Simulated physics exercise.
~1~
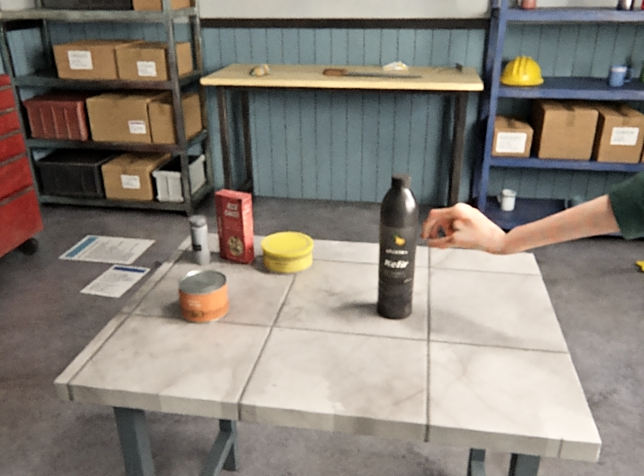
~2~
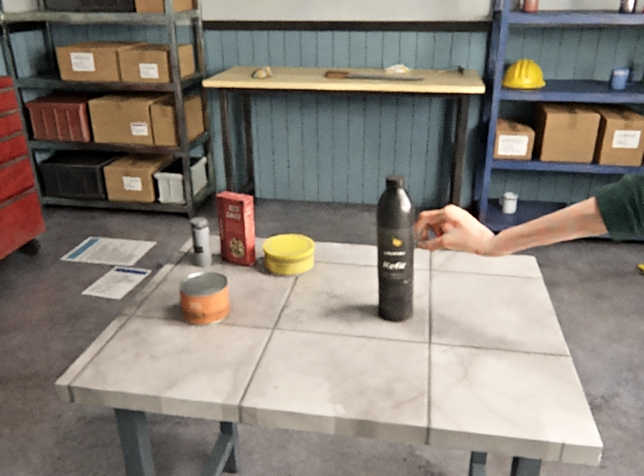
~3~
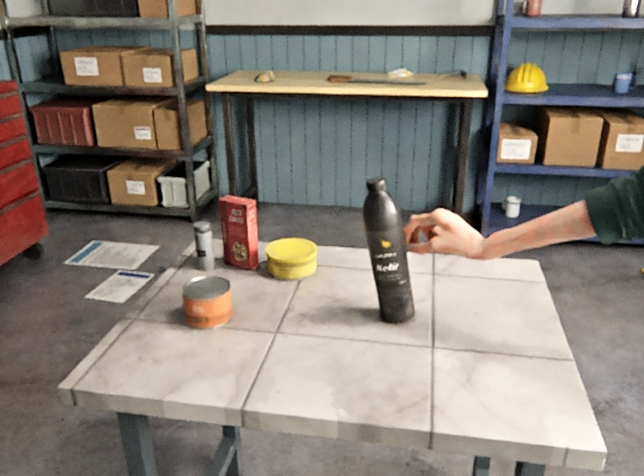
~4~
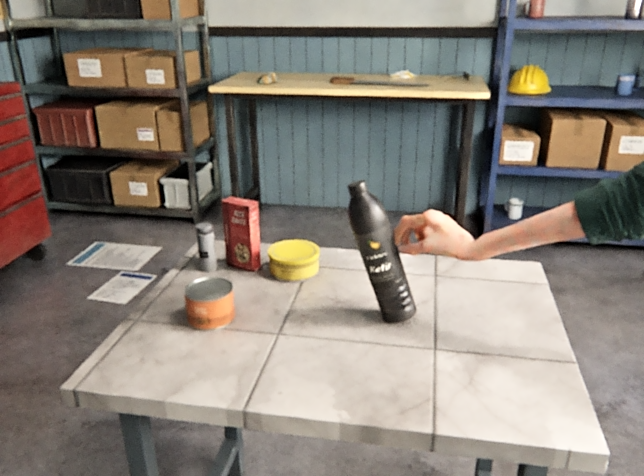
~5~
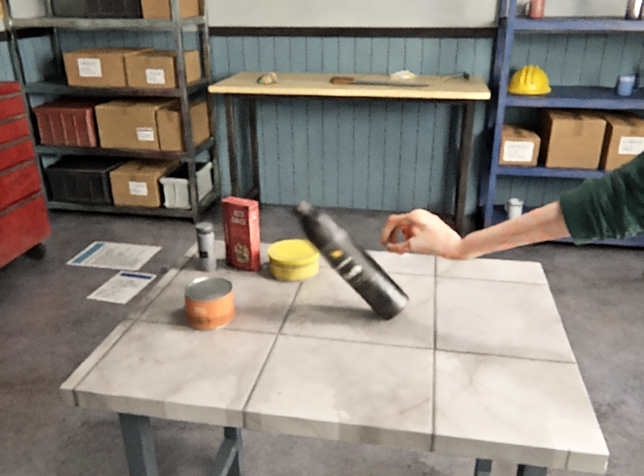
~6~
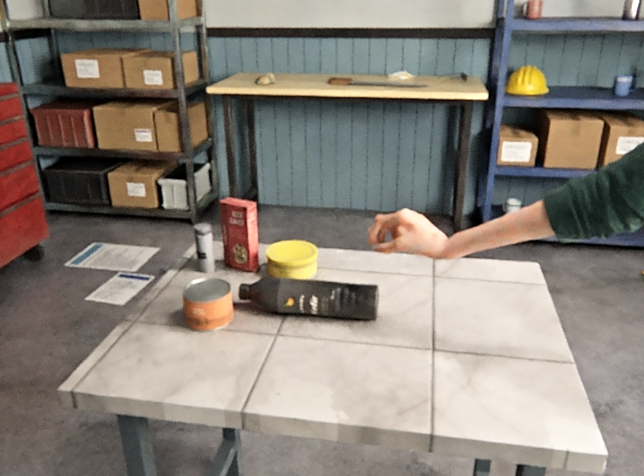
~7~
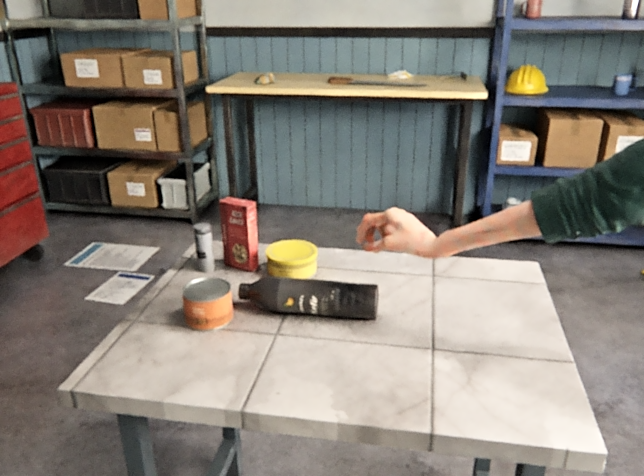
To begin with, a black bottle stands upright on a pale tiled table in a workshop, with an orange tub, a yellow tub, a red packet and a grey shaker to its left. A hand in a dark green sleeve reaches in from the right and pushes the upper part of the bottle. The bottle leans to the left, slightly at first, then more steeply as the hand follows. It topples onto its side, its cap end pointing left toward the orange tub. The bottle ends lying still, the other items standing in place and the hand hovering above.
